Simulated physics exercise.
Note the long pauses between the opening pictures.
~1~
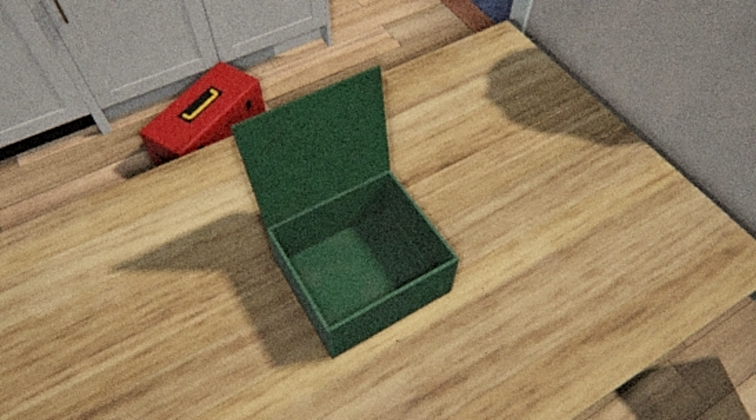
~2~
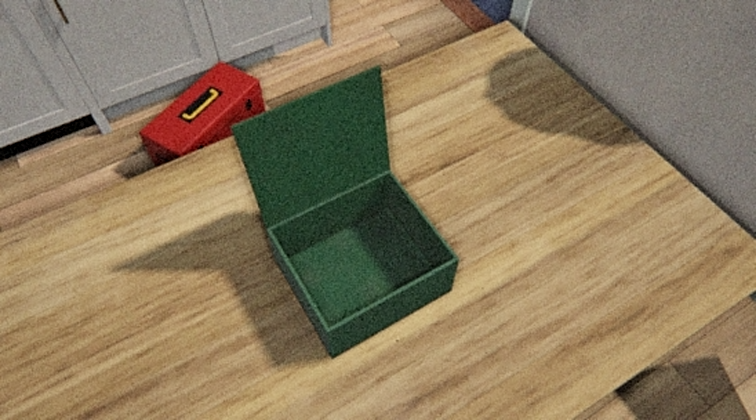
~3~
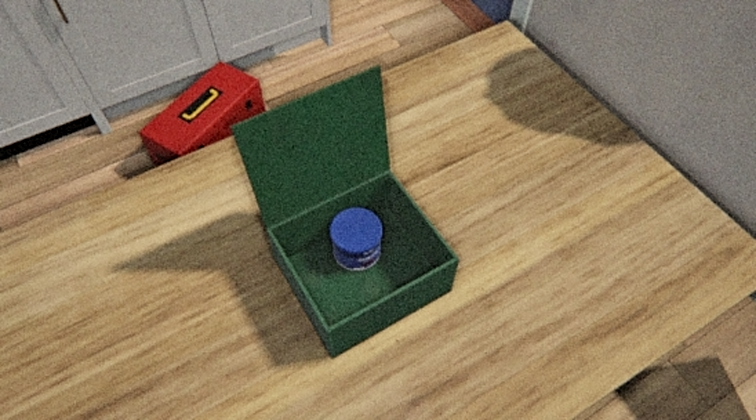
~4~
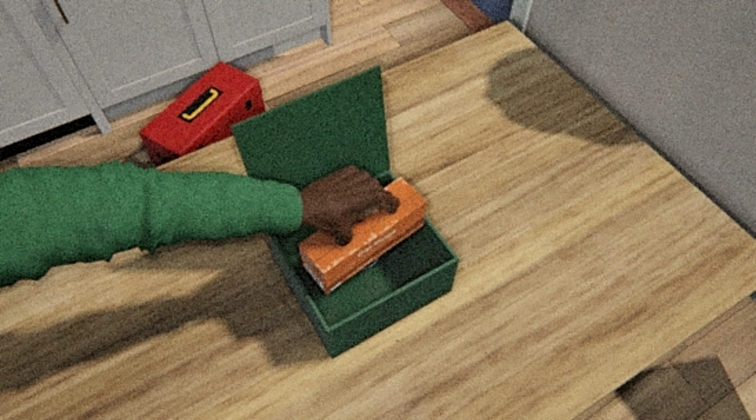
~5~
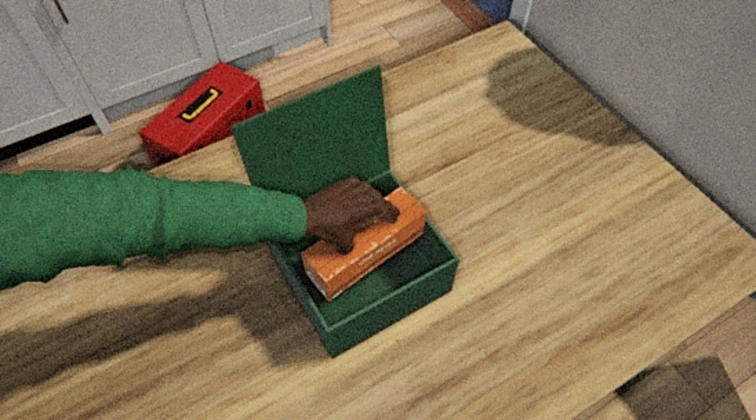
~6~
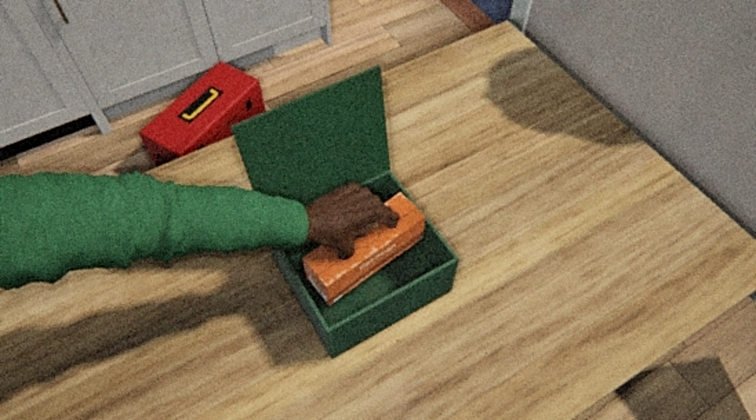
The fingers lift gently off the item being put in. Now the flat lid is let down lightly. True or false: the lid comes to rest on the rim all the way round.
True.
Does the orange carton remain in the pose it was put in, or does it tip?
The orange carton ends up leaning.
Then, 1.00 s on from there, lid starting down; orange carton on its side near (384, 289).
Then, 1.60 s on from there, lid 60° above the rim; orange carton on its side near (384, 289).
Then, 1.90 s on from there, lid 17° above the rim; orange carton on its side near (384, 289).
In the end, lid shut; toppled in the box, orange carton; blue tub unmoved. At the end, from the last picture's camera, orange carton near (384, 289).
